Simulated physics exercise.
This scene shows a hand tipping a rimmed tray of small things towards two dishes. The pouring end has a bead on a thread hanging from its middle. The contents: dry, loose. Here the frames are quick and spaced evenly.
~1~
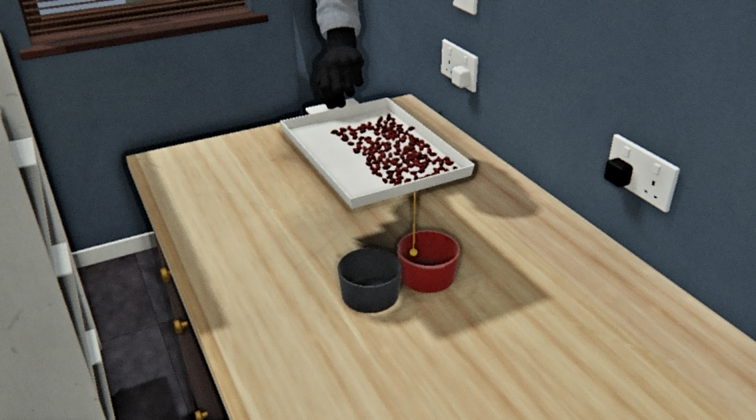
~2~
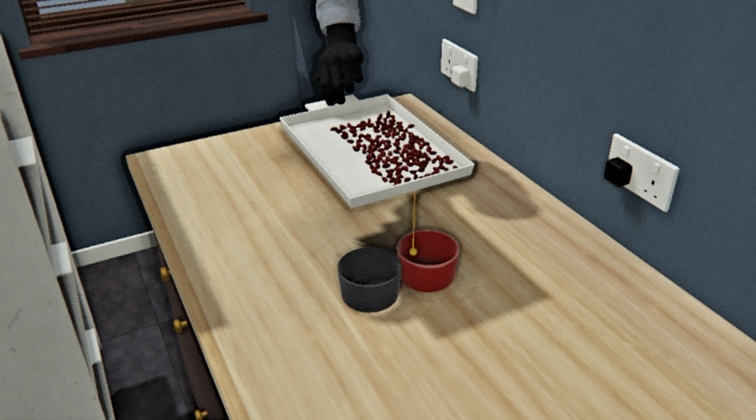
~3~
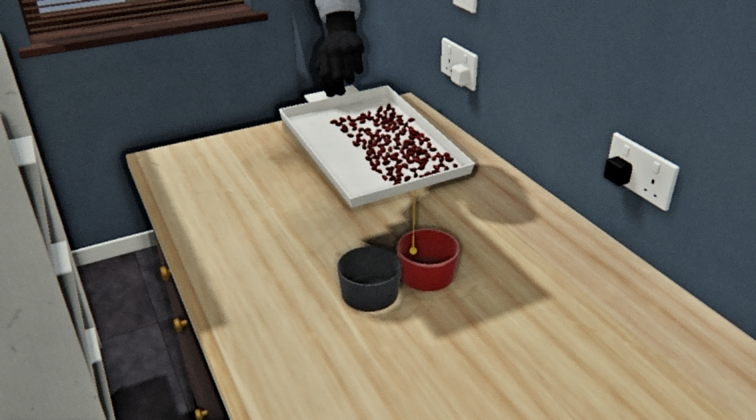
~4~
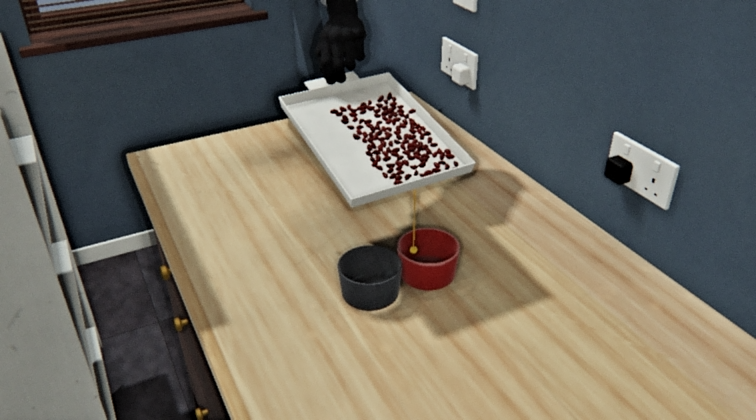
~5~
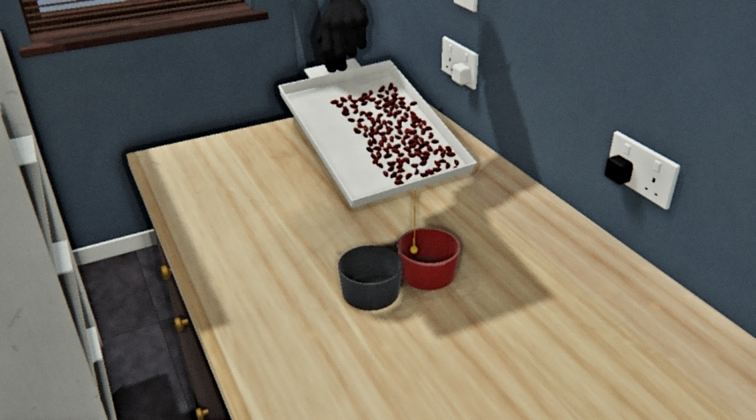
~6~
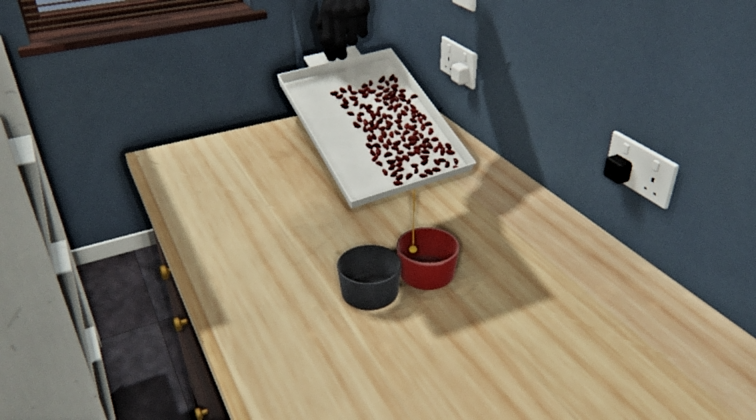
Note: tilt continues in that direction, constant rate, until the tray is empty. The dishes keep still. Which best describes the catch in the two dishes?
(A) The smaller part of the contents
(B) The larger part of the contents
Option A: The smaller part of the contents.
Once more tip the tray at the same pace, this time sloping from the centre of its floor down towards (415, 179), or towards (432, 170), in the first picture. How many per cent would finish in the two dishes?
0 % then 30 %, roughly.
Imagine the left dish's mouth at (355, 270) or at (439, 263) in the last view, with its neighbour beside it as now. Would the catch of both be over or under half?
For the two tries in order: Not as much as half, not as much as half.
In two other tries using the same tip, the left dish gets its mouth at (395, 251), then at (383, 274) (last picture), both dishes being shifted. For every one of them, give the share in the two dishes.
You'd get near 0 per cent and afterwards near 50 per cent.
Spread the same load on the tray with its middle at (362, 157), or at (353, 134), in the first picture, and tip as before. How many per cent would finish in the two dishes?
In order, about 10 and 0 in a hundred.
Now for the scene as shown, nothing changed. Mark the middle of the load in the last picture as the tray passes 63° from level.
Roughly (413, 162).
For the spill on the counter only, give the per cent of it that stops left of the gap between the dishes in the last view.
I'd guess close to 30 %.
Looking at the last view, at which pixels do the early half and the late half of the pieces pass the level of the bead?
The opening part goes through (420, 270); what follows goes through (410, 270).
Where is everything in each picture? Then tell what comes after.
Corners of the pouring end at (352, 197) and (471, 164), level; middle of the load at (398, 150), kidney beans; left dish at (384, 297); right dish at (444, 276); bead on its thread at (414, 252), in the first frame.
Corners of the pouring end at (352, 197) and (471, 164), level; middle of the load at (398, 148), in the second frame.
Corners of the pouring end at (352, 197) and (472, 163), tipped barely, lowest at the left corner; middle of the load at (398, 143), in the third frame.
Corners of the pouring end at (352, 197) and (472, 162), tipped a little, lowest at the left corner; middle of the load at (399, 137), in the fourth frame.
Corners of the pouring end at (353, 198) and (473, 162), tipped a little, lowest at the left corner; middle of the load at (400, 132), in the fifth frame.
Corners of the pouring end at (352, 199) and (473, 162), tipped clearly, lowest at the left corner; middle of the load at (400, 127); left dish at (384, 294); right dish at (443, 273), in the sixth frame.
Soon, tray tipped steeply; all on the tray.
A while on, tray tipped past a quarter turn; about two thirds on the tray; a small part outside both; a small part in the air.
Towards the end, tray tipped past a quarter turn; a small part in the left dish; a stray few in the right dish; nearly all outside both.
Finally, tray tipped past a quarter turn; a small part in the left dish; a stray few in the right dish; nearly all outside both.
